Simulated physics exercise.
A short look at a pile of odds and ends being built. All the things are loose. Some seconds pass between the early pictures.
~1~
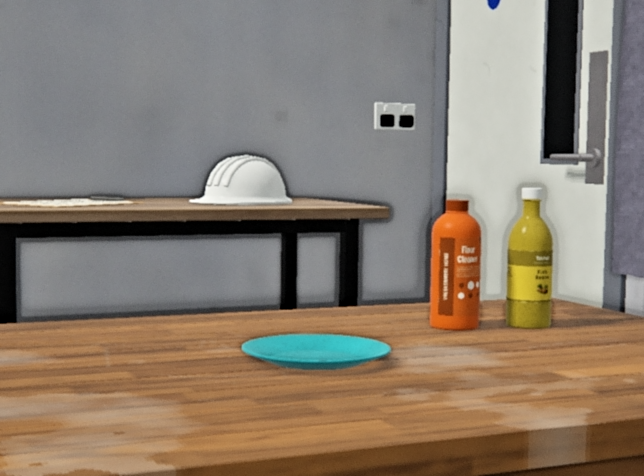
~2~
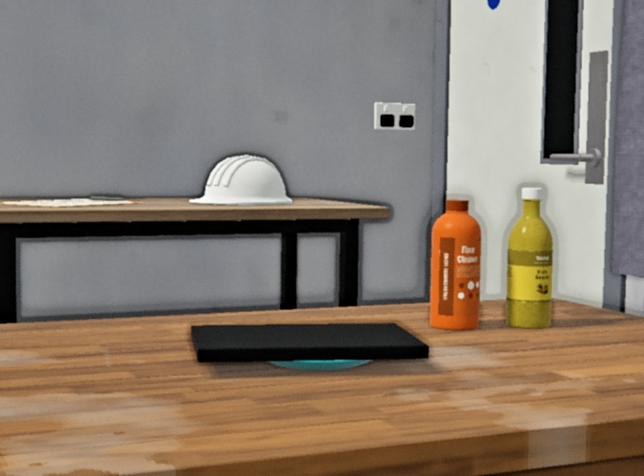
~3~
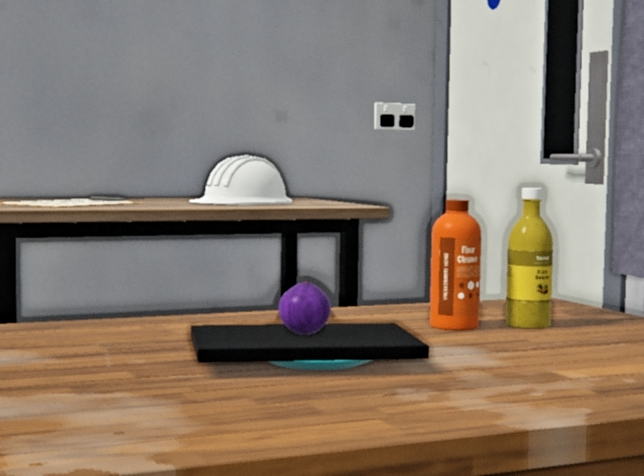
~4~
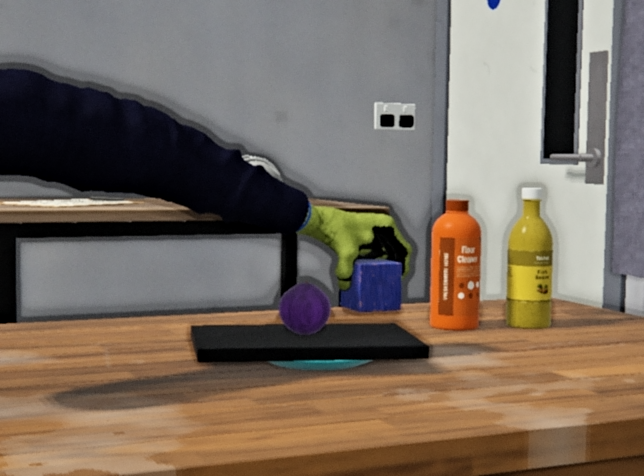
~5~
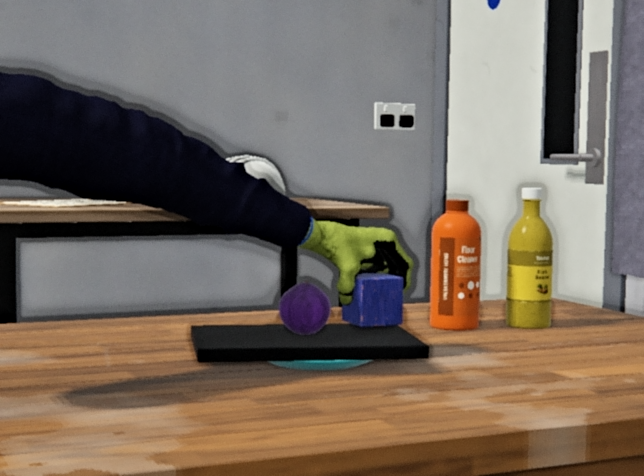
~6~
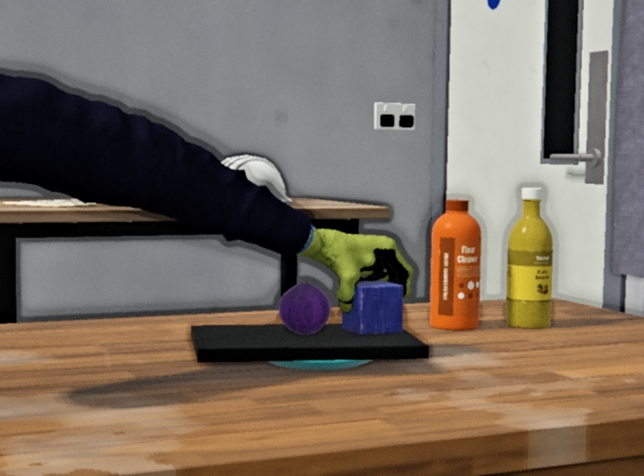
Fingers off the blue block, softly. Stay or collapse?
Outcome: The pile holds.
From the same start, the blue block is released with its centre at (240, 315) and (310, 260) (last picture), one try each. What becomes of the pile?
First try: It keeps its balance; second try: It loses its balance.
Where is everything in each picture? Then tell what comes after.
In the first picture, the last thing is not in view yet; turquoise plate (316, 354).
In the second picture, the last thing is not in view yet.
In the third picture, the last thing is not in view yet; yellow bottle (530, 257).
In the fourth picture, coming down; blue block (371, 285); orange bottle (456, 264).
In the fifth picture, coming down; blue block (372, 299); black board (304, 341).
In the sixth picture, set down, still held; blue block (372, 307).
Then, 0.70 s after the last picture, nothing has stirred.
Then, 1.60 s after the last picture, blue block resting near (372, 308).
Then, 2.50 s after the last picture, blue block resting near (372, 307).
At rest, all 6 in place. Seen from the same camera at the end, blue block near (372, 308). The pile keeps its balance.
